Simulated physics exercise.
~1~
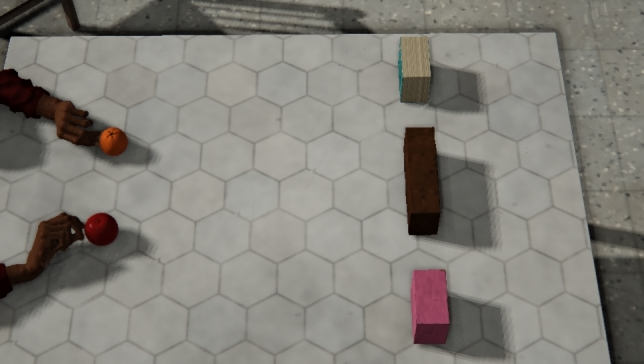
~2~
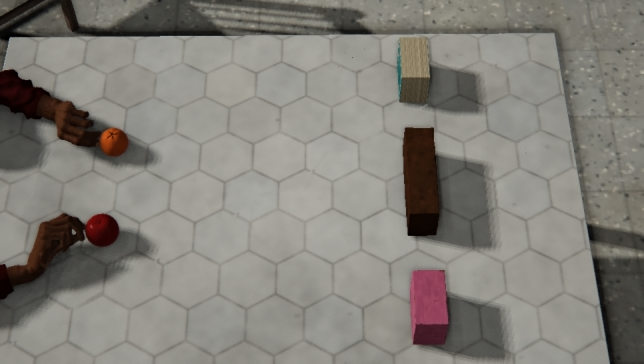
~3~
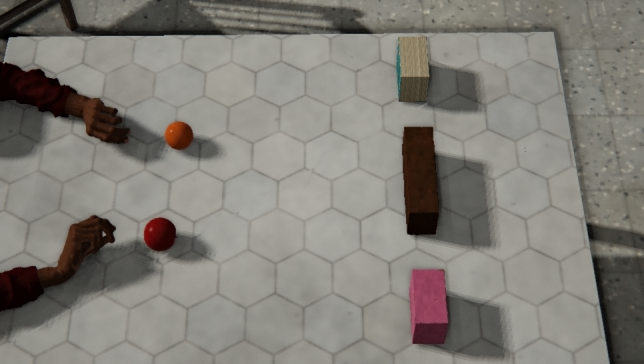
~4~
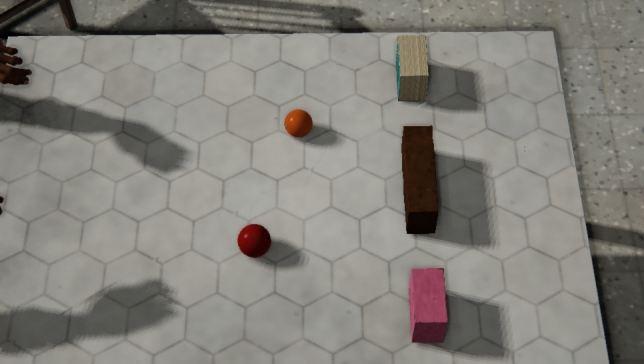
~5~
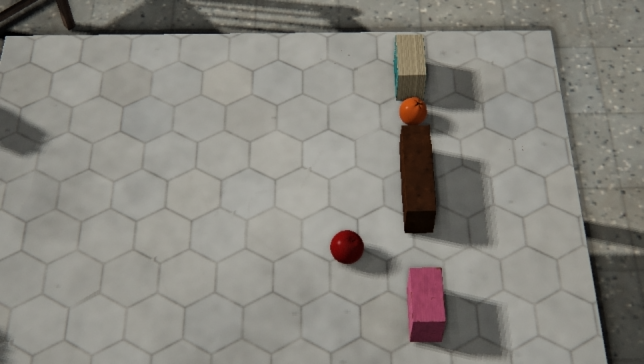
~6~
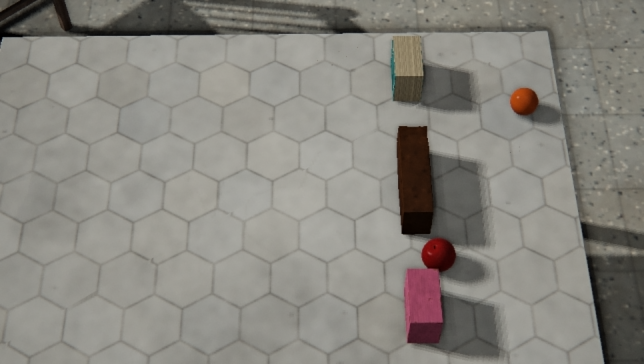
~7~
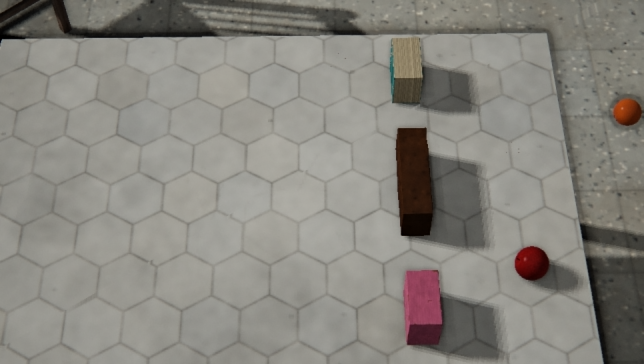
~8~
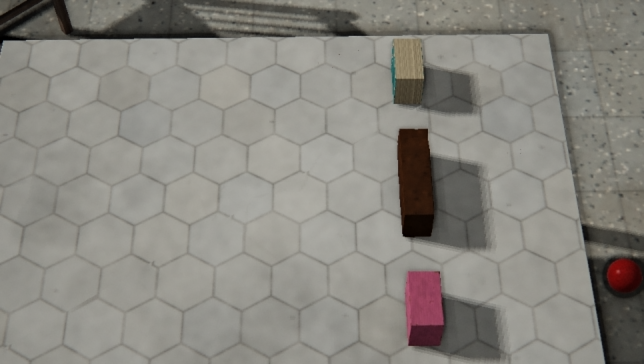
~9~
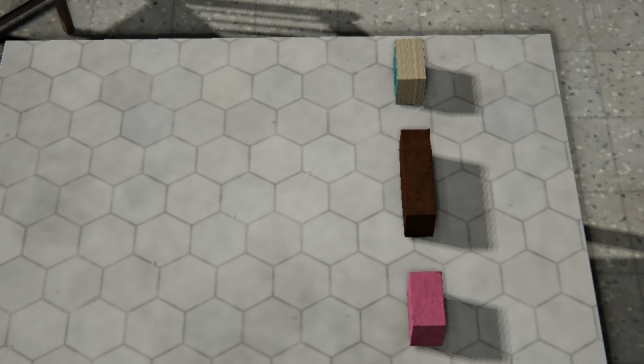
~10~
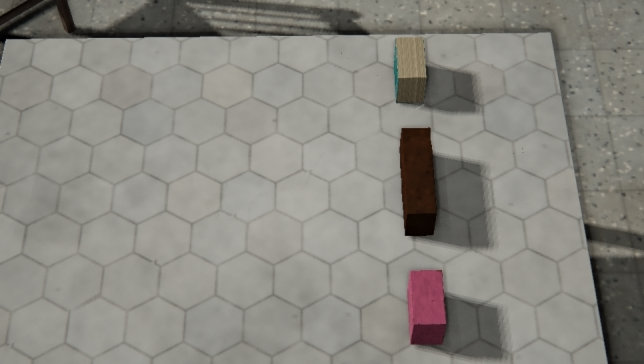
To begin with, two hands at the left of a pale, hexagon-tiled tabletop hold an orange ball-like fruit and a red one, facing a row of a turquoise-edged book, a brown brick and a pink block. The hands send both rolling to the right, then draw back out of view. The orange one moves ahead and passes through the gap between the book and the brick. The red one follows, slipping between the brick and the pink block. Both continue past the table's right edge and out of sight, leaving the three obstacles standing in place.
